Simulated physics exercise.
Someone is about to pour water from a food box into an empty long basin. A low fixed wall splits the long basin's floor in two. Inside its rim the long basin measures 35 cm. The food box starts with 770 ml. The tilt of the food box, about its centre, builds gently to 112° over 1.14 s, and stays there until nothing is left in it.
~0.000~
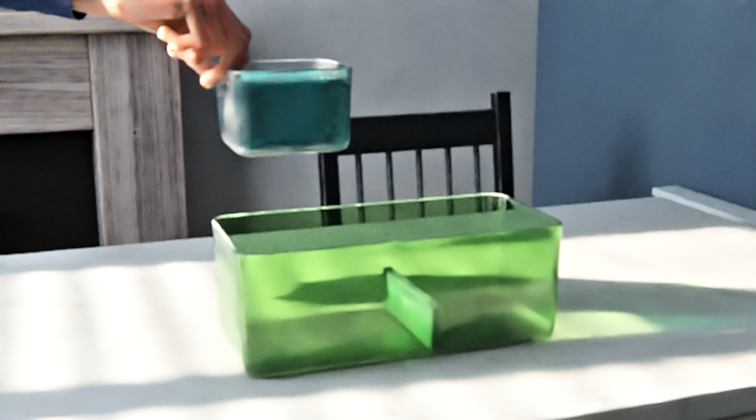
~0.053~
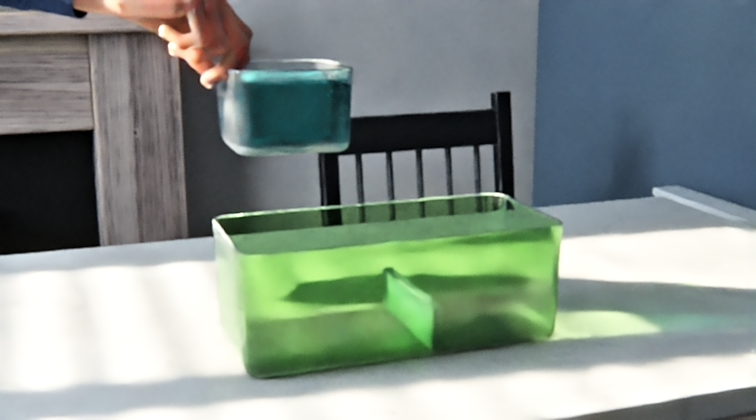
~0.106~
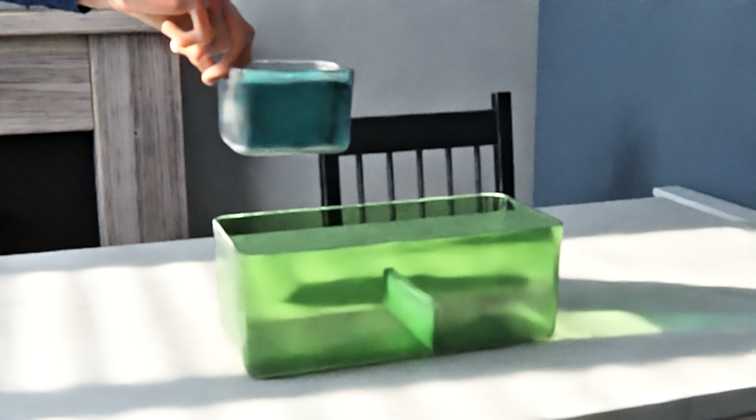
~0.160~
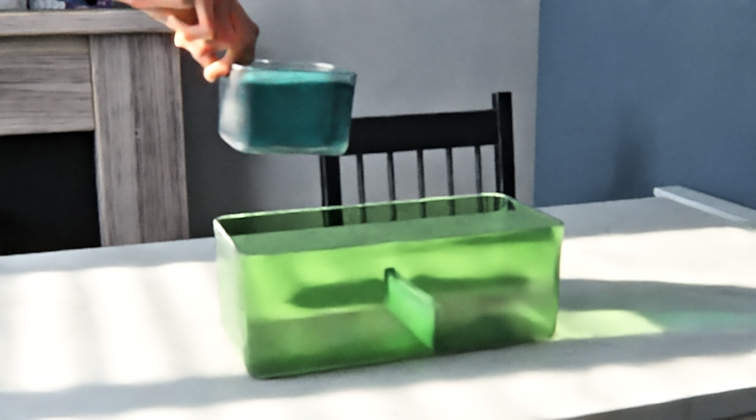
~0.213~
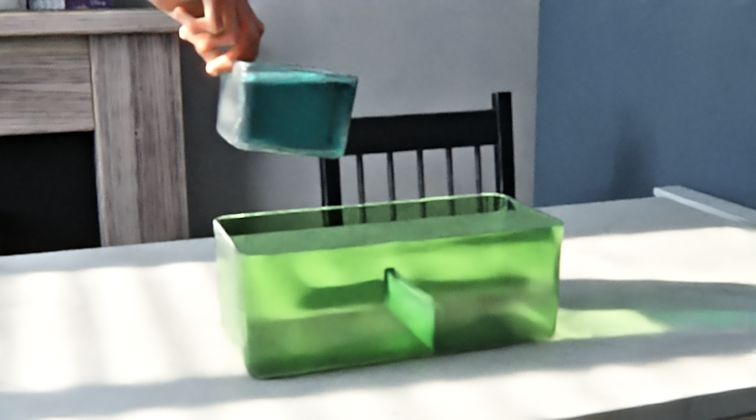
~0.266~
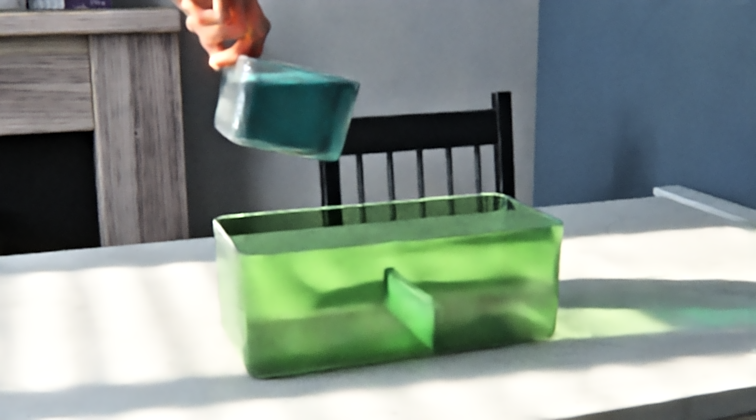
A white table stands in a sunlit room with grey walls, seen from the front and slightly above by a still camera. A long, translucent green basin with a low divider sits on it before a black chair, while a hand at upper left holds a clear box of teal water. The hand gradually tilts the box slightly, its right side dipping lower above the basin.
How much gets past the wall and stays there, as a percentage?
The far part has some 55 per cent.
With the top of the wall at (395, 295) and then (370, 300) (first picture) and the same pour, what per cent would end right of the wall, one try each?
First 70, then 80 per cent.
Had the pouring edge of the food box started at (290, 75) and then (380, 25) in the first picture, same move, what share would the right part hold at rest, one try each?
In turn about 5 and 85 per cent.
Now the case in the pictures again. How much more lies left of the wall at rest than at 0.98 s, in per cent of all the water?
About 14 per cent.
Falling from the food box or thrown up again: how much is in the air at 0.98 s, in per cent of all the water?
Some 7 per cent.
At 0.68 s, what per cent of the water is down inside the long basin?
About 18 per cent.
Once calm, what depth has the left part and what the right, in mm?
Left about 12 mm, right about 20 mm.
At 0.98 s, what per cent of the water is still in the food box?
About 8 per cent.
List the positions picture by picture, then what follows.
It leans 0°; its right rim is at (339, 66); the water meets the walls at (224, 80) and (335, 76); the long basin's rim runs from (225, 237) to (531, 210); the wall's top is at (410, 287), in the first frame.
It leans 1°; its right rim is at (339, 66); the water meets the walls at (225, 80) and (336, 76), in the second frame.
It leans 2°; its right rim is at (341, 69); the water meets the walls at (227, 80) and (337, 77), in the third frame.
It leans 5°; its right rim is at (343, 72); the water meets the walls at (228, 81) and (339, 78), in the fourth frame.
It leans 9°; its right rim is at (345, 76); the water meets the walls at (230, 81) and (340, 78), in the fifth frame.
It leans 14°; its right rim is at (347, 81); the water meets the walls at (230, 82) and (344, 78), in the sixth frame.
After 0.68 s the tilt is 72° and 52 per cent is still to pour, 5 is left of the wall and 12 right of it.
After 0.98 s the tilt is 107° and 8 per cent is still to pour, 30 is left of the wall and 54 right of it.
After 1.30 s the tilt is 112° and 0 per cent is still to pour, 45 is left of the wall and 55 right of it.
After 1.64 s the tilt is 112° and 0 per cent is still to pour, 45 is left of the wall and 55 right of it.
In the end 45 per cent lies left of the wall, 55 right of it and 1 outside.
